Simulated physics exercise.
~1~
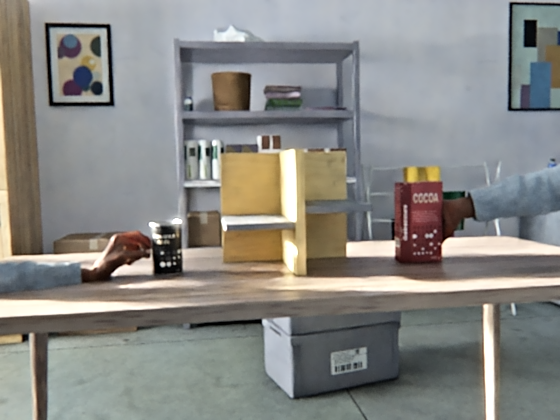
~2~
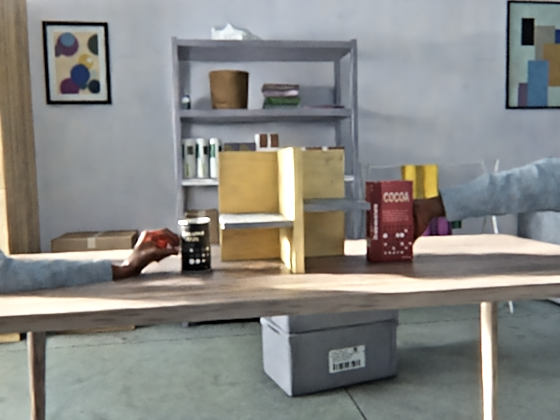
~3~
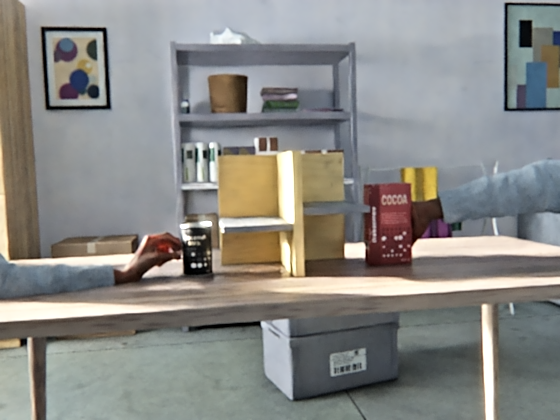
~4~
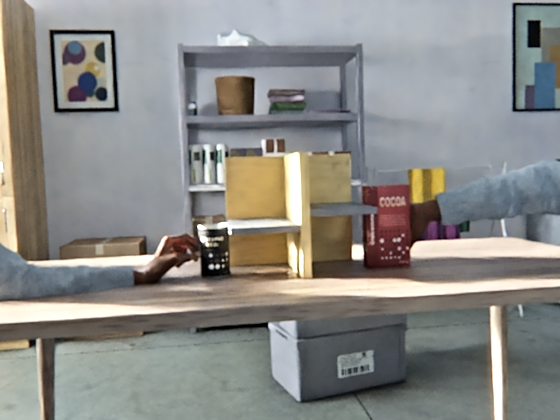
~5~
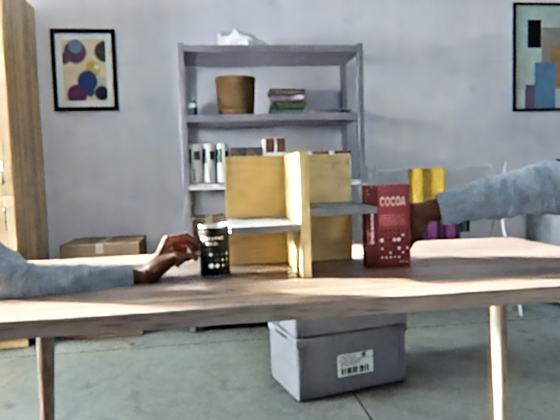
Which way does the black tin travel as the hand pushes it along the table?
The black tin moves to the right, toward the small rack in the middle of the table.
Black tin and red cocoa packet being pushed inward by two hands from opposite sides, each stopping at a low shelf's edge.
